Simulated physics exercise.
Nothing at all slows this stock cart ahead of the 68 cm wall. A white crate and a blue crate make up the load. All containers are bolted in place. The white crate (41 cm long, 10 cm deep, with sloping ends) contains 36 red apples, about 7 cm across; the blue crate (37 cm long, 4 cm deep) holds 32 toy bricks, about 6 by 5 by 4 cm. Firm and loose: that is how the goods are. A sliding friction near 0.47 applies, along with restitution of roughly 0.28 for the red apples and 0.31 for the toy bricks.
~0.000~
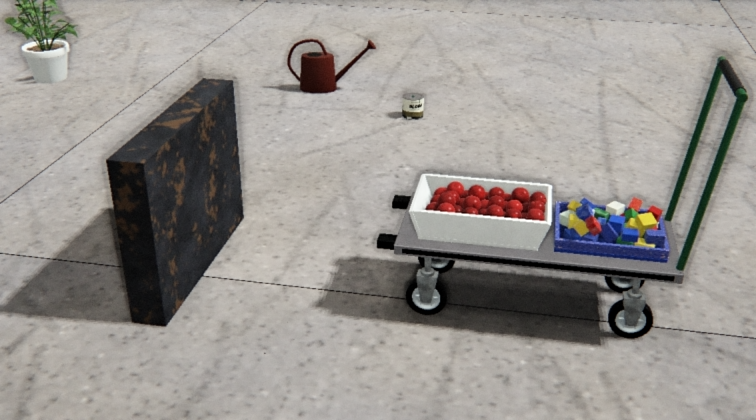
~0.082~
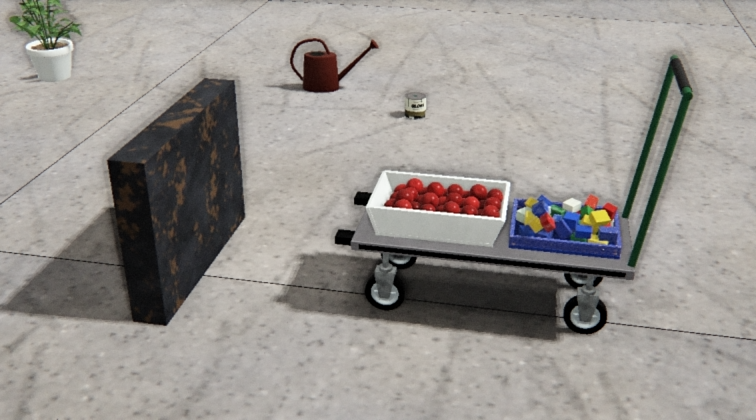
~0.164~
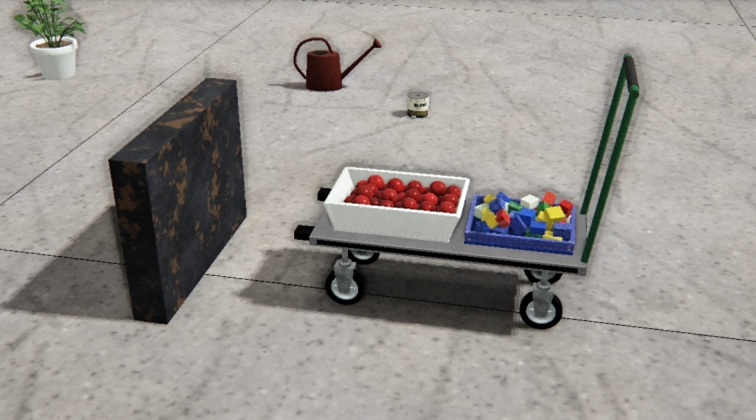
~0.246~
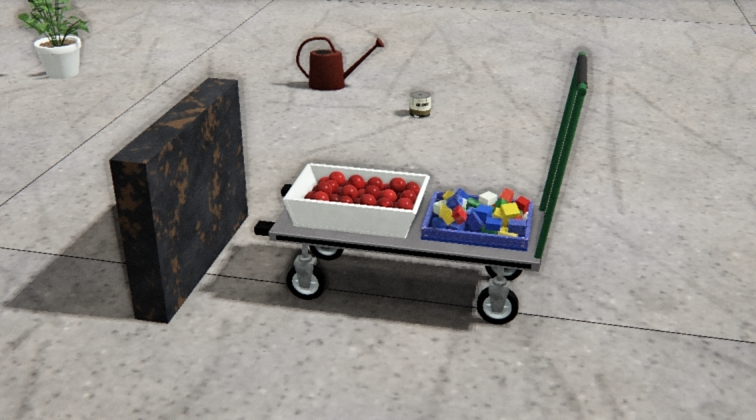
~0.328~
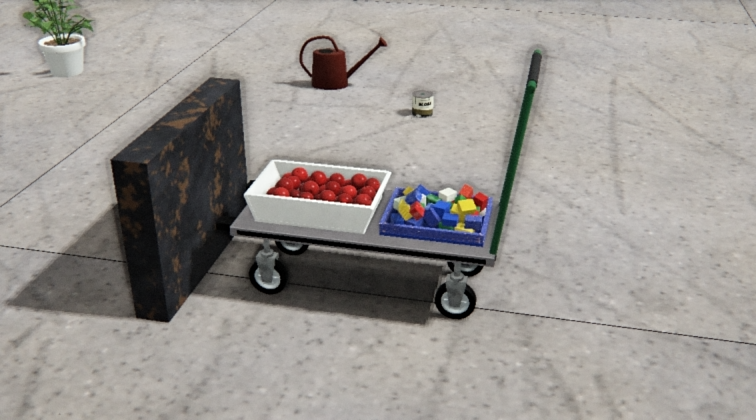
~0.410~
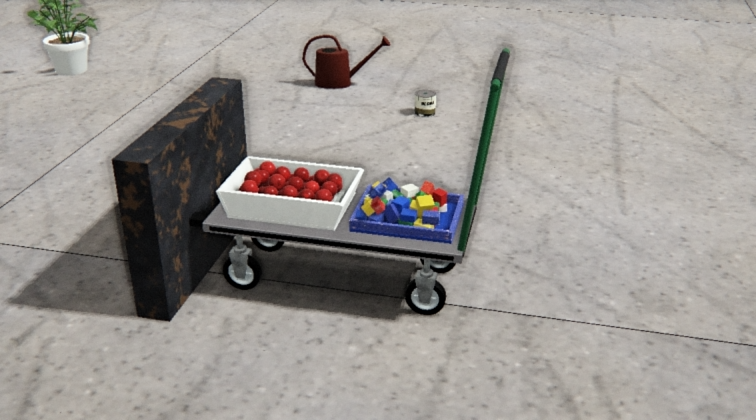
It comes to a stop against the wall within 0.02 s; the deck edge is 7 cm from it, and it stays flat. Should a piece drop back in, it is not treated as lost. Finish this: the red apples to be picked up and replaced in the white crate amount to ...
... fewer than one in six.
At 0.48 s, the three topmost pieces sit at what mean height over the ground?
48 cm.
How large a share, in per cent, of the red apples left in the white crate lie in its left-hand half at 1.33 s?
I'd put it at around 70 percent.
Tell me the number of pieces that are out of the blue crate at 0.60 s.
At that moment the blue crate count out stands near 8.
After 0.48 s, the white crate has all 36 and the blue crate is down by 2 of 32.
After 0.60 s, the white crate is down by 1 of 36 and the blue crate is down by 7 of 32.
After 0.83 s, the white crate is down by 3 of 36 and the blue crate is down by 9 of 32.
Final count (at 1.33 s), the white crate is down by 3 of 36 and the blue crate is down by 9 of 32. Asked share, 3 of 36, 8 per cent.
